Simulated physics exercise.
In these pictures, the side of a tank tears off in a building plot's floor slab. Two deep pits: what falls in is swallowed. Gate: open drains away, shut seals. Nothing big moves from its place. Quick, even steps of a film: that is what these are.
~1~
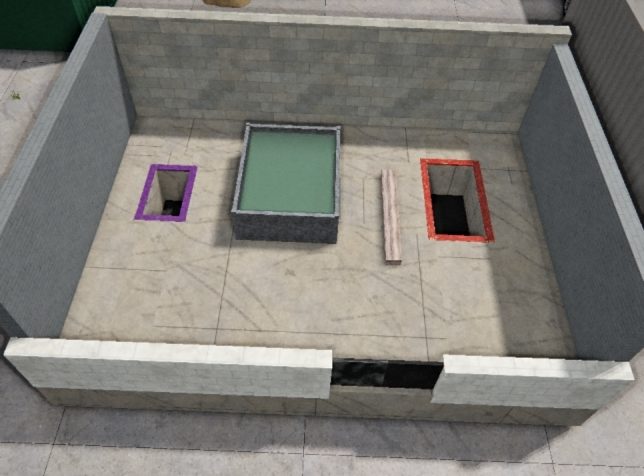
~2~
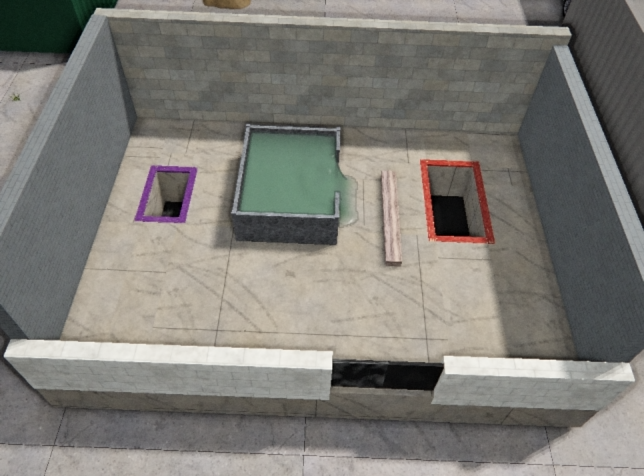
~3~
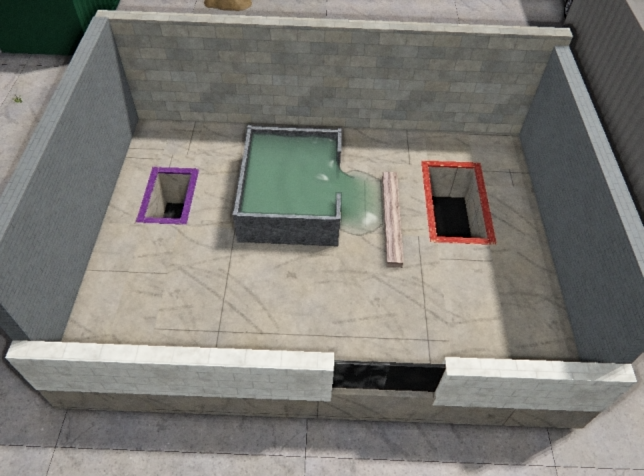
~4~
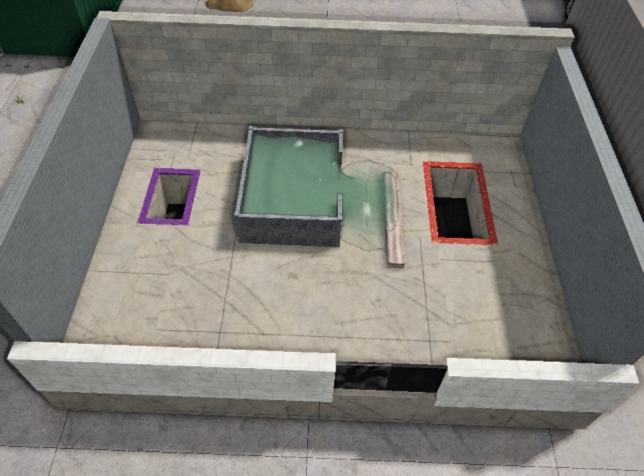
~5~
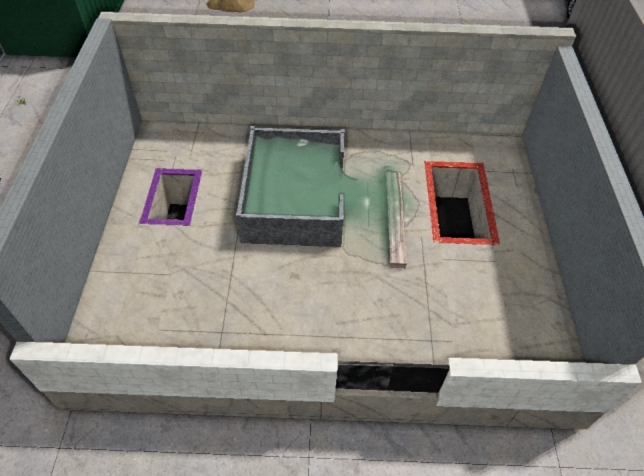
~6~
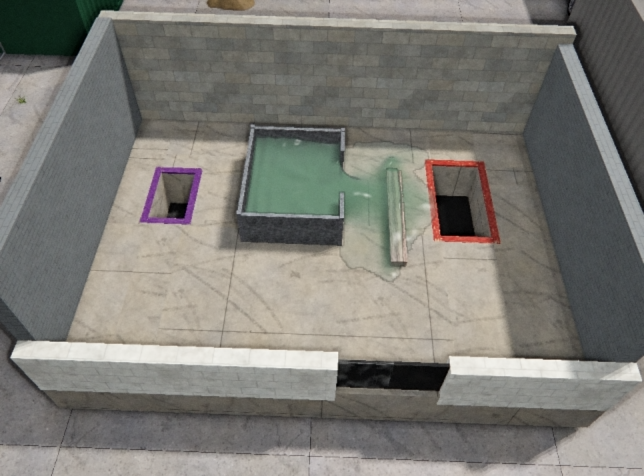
The clip opens on a walled plot where still green water fills an open tank between a purple-edged pit and a red-edged pit. Part of the tank's right side breaks away and water pours through the gap. It spreads across the slab, reaching and surrounding a low, narrow barrier.
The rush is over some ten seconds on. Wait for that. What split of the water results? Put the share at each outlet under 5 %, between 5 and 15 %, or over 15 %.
As I see it, the gate fails to reach five per cent, the red pit passes fifteen per cent, the purple pit fails to reach five per cent.
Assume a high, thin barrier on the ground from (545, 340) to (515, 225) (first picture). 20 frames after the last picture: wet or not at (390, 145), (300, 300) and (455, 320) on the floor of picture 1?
As the points were listed, they come out taken by the flood, taken by the flood, and finally free from flooding.
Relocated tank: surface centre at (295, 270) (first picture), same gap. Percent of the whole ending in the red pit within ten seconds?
In per cent: Red 30.
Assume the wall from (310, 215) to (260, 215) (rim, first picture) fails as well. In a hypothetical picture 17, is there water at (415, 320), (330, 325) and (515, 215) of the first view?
First spot submerged, second spot submerged, third spot spared.
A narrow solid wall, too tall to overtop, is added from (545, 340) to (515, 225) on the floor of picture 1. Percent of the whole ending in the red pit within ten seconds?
The red pit gets 35 per cent.
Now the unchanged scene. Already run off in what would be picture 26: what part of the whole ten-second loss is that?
My estimate is roughly 60 percent.
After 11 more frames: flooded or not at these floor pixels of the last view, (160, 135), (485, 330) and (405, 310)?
Taking them as listed, I'd call them high and dry, soaked through and soaked through.
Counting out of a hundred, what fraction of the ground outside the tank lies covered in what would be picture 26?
Some 50 per cent.
A moment on, water covers 25 % of the floor; the gate 0 %, the red pit 7 %, the purple pit 0 %.
Next, water covers 40 % of the floor; the gate 0 %, the red pit 14 %, the purple pit 0 %.
Then, water covers 50 % of the floor; the gate 0 %, the red pit 18 %, the purple pit 0 %.
Later, water covers 70 % of the floor; the gate 0 %, the red pit 23 %, the purple pit 0 %.
In the end, water covers 90 % of the floor; the gate 0 %, the red pit 28 %, the purple pit 3 %.
